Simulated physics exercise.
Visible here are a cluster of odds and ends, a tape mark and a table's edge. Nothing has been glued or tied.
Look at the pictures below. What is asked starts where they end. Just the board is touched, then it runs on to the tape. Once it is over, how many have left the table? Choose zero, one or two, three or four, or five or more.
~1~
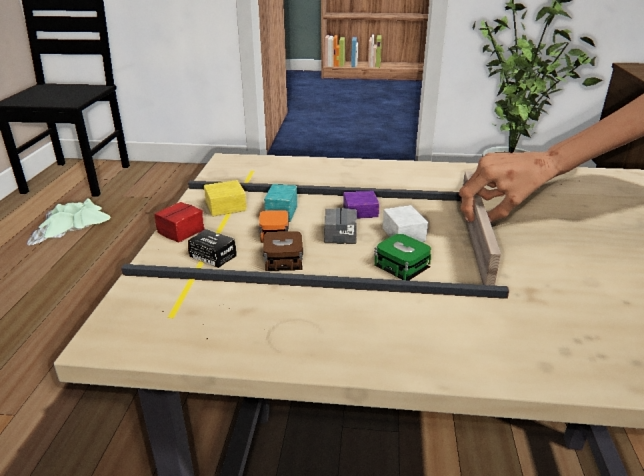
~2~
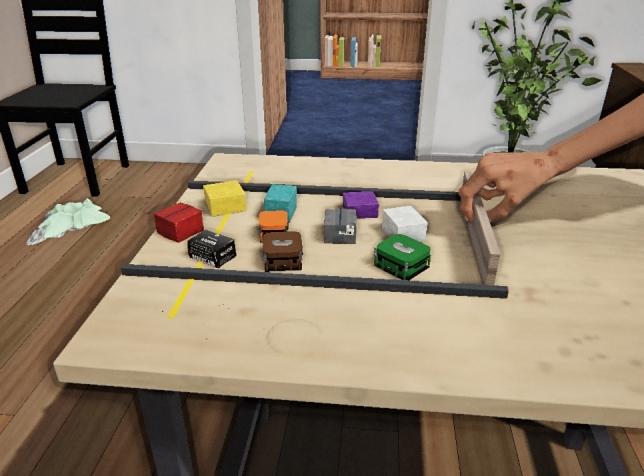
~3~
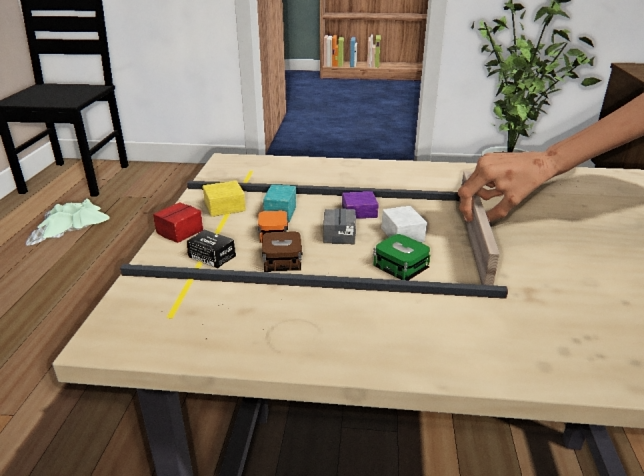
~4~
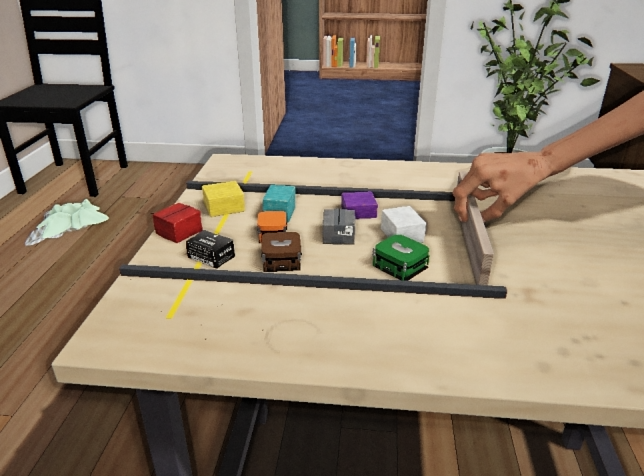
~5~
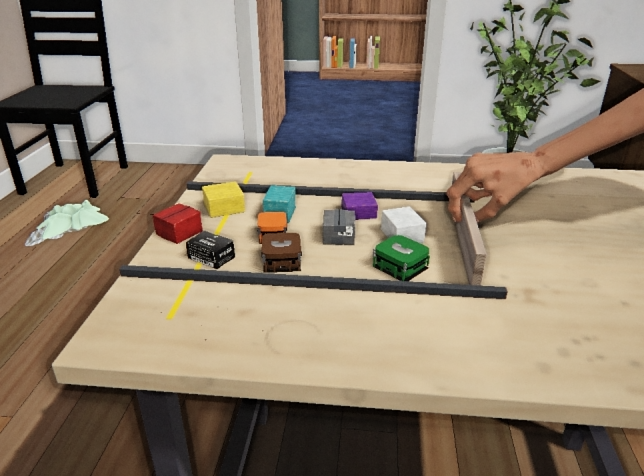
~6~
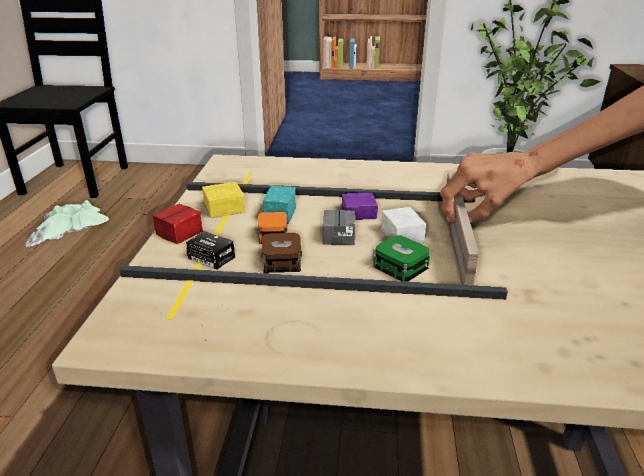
Three or four of them have left the table.
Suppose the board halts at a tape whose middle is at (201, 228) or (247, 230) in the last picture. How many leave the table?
Result, try by try: 7, 1.
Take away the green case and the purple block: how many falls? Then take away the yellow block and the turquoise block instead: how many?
You'd get 2 in the first case and 3 in the second one.
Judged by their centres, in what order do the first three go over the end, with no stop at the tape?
Red box, black box, yellow block.
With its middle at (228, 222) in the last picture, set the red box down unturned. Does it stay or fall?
From that start, the object then does not stay.
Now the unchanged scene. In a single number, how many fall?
Result: A total of 4.
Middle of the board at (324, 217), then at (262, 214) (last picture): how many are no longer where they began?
Respectively 6 and 10.
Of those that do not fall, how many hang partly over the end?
The count is 1.
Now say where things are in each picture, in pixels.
The first frame shows red box (180, 222); yellow block (225, 198); black box (212, 248); board (478, 223); tape (221, 227).
The second frame shows yellow block (225, 198); white block (404, 226).
The third frame shows black box (211, 248); green case (402, 257).
The fourth frame shows red box (178, 222); brown case (282, 252).
The fifth frame shows yellow block (224, 199); board (465, 224).
The sixth frame shows red box (178, 223); yellow block (224, 199); black box (211, 250); board (459, 224); tape (220, 229).
Soon after, none off yet; red box at rest near (178, 223); yellow block at rest near (224, 199); black box at rest near (211, 250).
After that, none off yet; red box at rest near (178, 223); yellow block at rest near (224, 199); black box moving near (205, 250).
And then, none off yet; red box displaced about its own width near (145, 224); yellow block displaced about its own width near (192, 196); black box displaced well along near (141, 249).
In the end, the number that fall off is three or four; gone, orange case, black box, yellow block and red box.
